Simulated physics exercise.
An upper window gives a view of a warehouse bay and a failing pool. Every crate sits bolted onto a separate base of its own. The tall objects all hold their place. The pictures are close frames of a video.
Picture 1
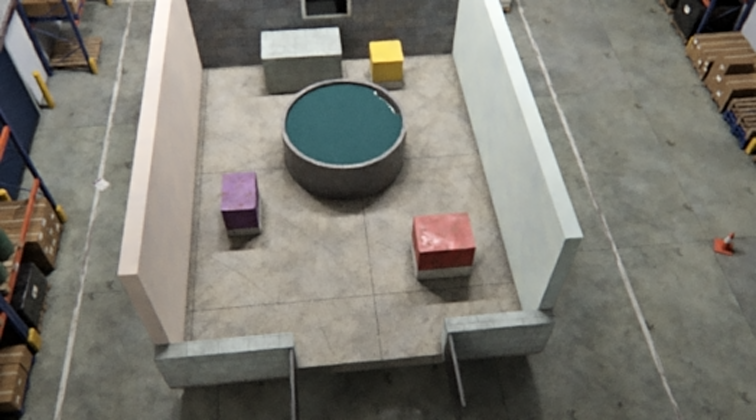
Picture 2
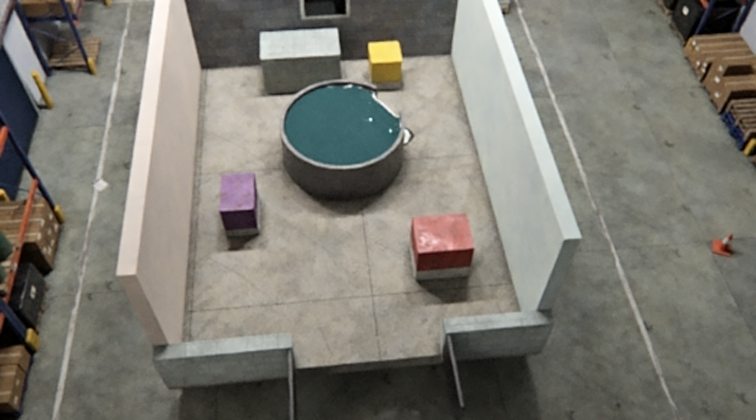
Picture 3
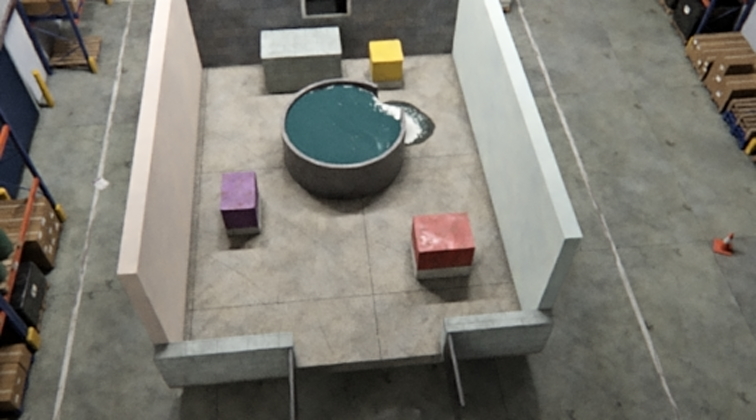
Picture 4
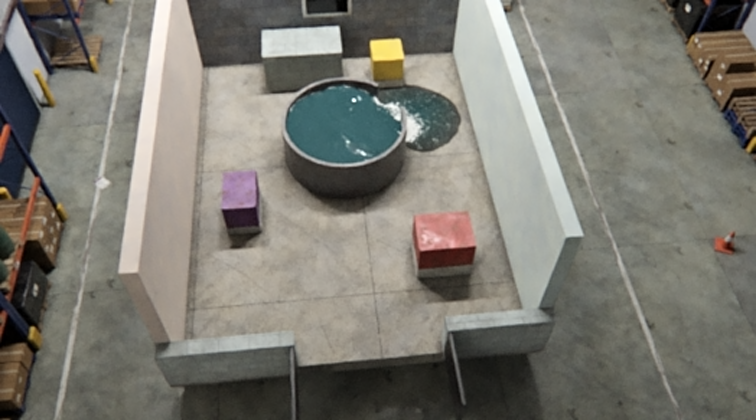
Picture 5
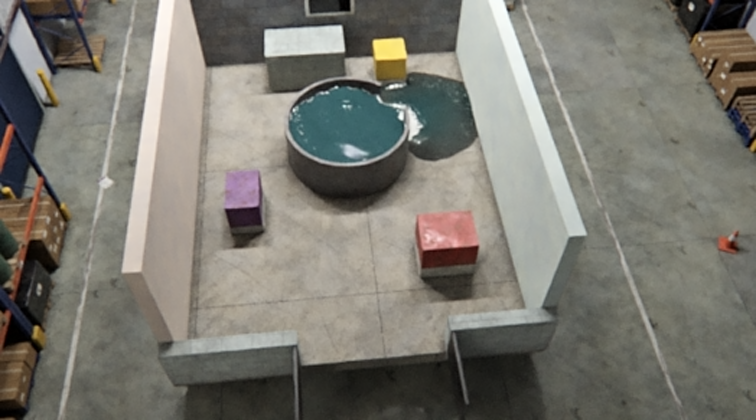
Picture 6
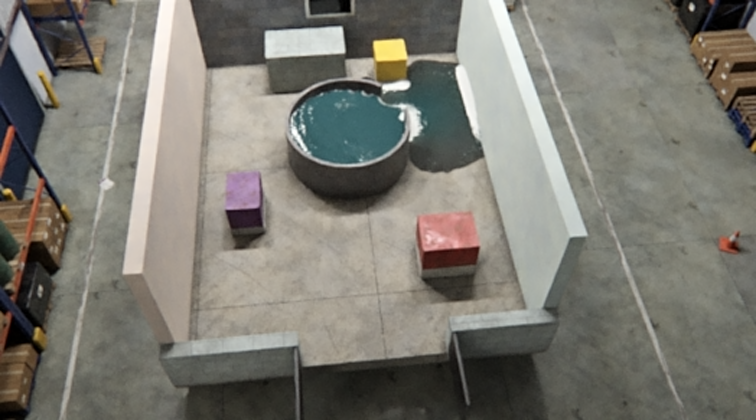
Teal water pouring from a gap in a round tank's right side, spreading across the floor to the pale right wall.
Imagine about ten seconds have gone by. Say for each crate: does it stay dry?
The purple crate never meets the water, the red crate never meets the water, the yellow crate meets the water.
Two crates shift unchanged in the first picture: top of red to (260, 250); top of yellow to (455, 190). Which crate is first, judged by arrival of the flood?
Judging by the pictures, the yellow crate.
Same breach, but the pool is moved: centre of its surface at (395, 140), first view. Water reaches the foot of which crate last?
I'd go with the one in purple.
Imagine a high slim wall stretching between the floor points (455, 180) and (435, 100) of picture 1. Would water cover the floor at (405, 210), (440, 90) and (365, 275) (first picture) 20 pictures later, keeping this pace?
Outcome by spot, in order - watered, watered, watered.
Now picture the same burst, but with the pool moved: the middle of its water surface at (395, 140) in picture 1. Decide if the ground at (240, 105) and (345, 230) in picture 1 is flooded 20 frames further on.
The first is not reached, and then the second is wetted.
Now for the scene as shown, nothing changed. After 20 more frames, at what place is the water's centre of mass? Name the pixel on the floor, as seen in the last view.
Near (384, 132).
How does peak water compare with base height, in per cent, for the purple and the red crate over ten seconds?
I'd put it at some 70 % for one and some 60 % for the other, in that order.
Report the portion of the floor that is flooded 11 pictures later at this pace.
That comes to about 30 per cent.
A moment on, water covers 15 % of the floor; the purple crate not reached, the red crate not reached, the yellow crate water round its plinth.
Next, water covers 30 % of the floor; the purple crate not reached, the red crate water round its plinth, the yellow crate water round its plinth.
Then, water covers 45 % of the floor; the purple crate not reached, the red crate water round its plinth, the yellow crate water round its plinth.
Later, water covers 80 % of the floor; the purple crate water round its plinth, the red crate water round its plinth, the yellow crate water round its plinth.
In the end, water covers 100 % of the floor; the purple crate stayed above the water, the red crate stayed above the water, the yellow crate was topped.
